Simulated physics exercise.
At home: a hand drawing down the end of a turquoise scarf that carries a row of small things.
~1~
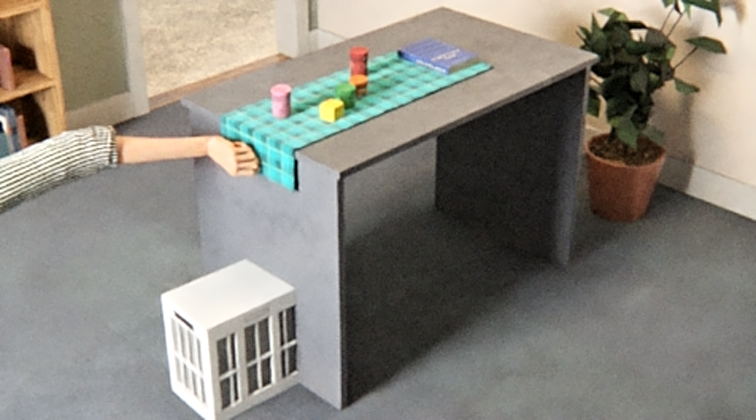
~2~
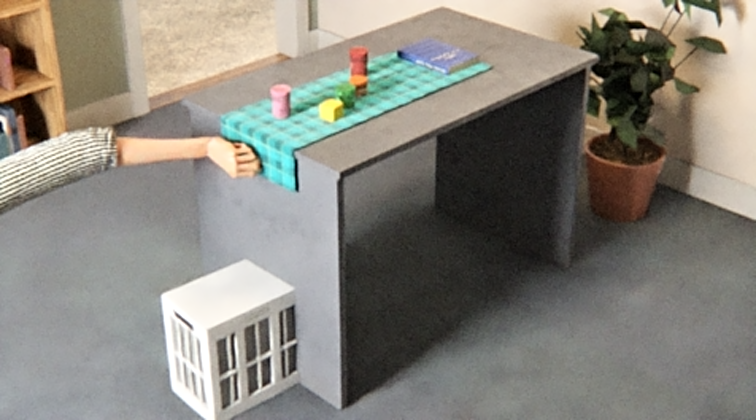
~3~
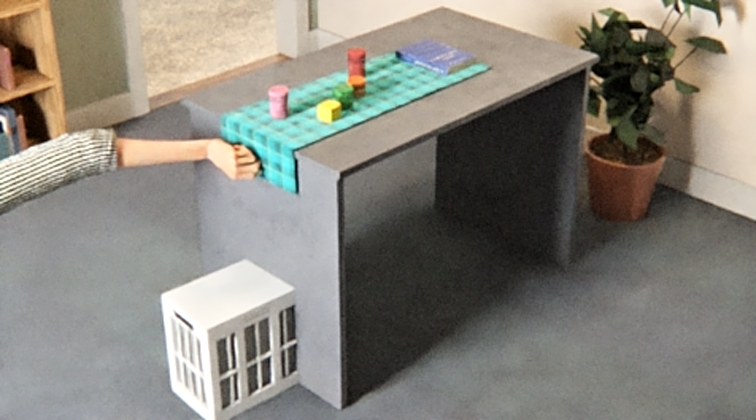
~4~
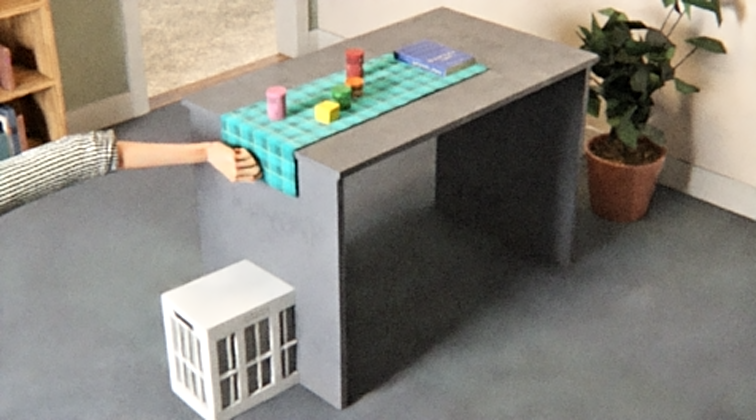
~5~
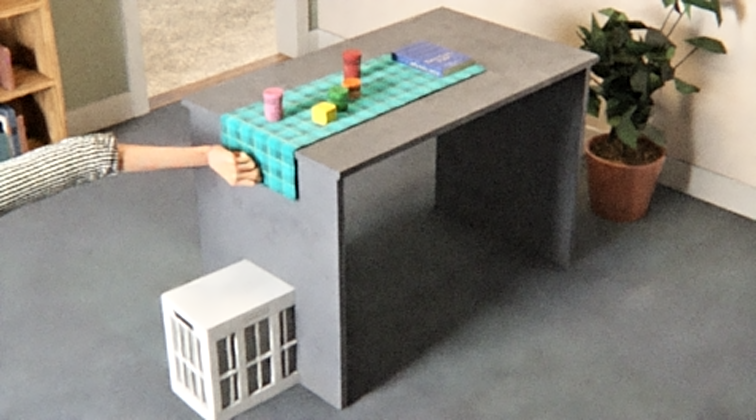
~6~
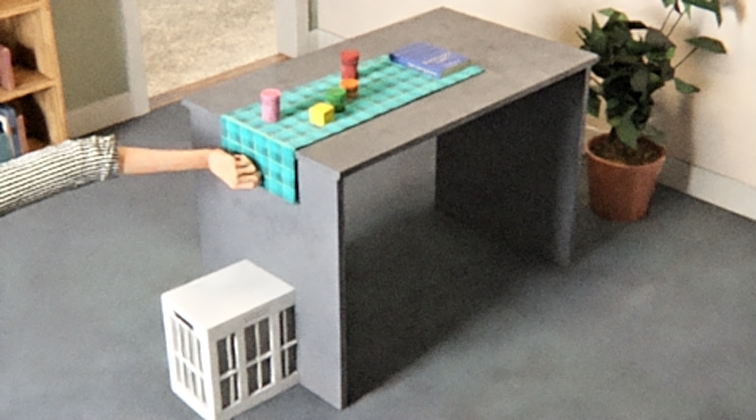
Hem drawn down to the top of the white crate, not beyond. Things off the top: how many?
The top is going to lose three items.
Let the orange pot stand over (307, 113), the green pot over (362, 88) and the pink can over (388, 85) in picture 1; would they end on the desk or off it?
The orange pot? It tips off. The green pot stays where it is, and the pink can stays where it is.
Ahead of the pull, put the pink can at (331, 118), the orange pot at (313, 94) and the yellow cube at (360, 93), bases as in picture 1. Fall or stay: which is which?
Each in turn: The pink can goes down, the orange pot goes down, the yellow cube stays aloft.
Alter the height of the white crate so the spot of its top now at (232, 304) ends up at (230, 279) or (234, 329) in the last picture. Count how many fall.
2 and 4.
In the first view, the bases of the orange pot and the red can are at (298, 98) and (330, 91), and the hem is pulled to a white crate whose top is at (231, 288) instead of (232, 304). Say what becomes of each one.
The orange pot is lost; the red can stays put.
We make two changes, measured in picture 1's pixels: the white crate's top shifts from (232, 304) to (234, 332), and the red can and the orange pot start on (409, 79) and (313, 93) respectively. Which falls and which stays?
The red can stays put, the orange pot is lost.
A little later, hem near (260, 238); pink can gone.
Next, hem on the crate; pink can, yellow cube and green pot gone.
When it is over, hem on the crate; pink can, yellow cube and green pot gone. Over the edge go three.
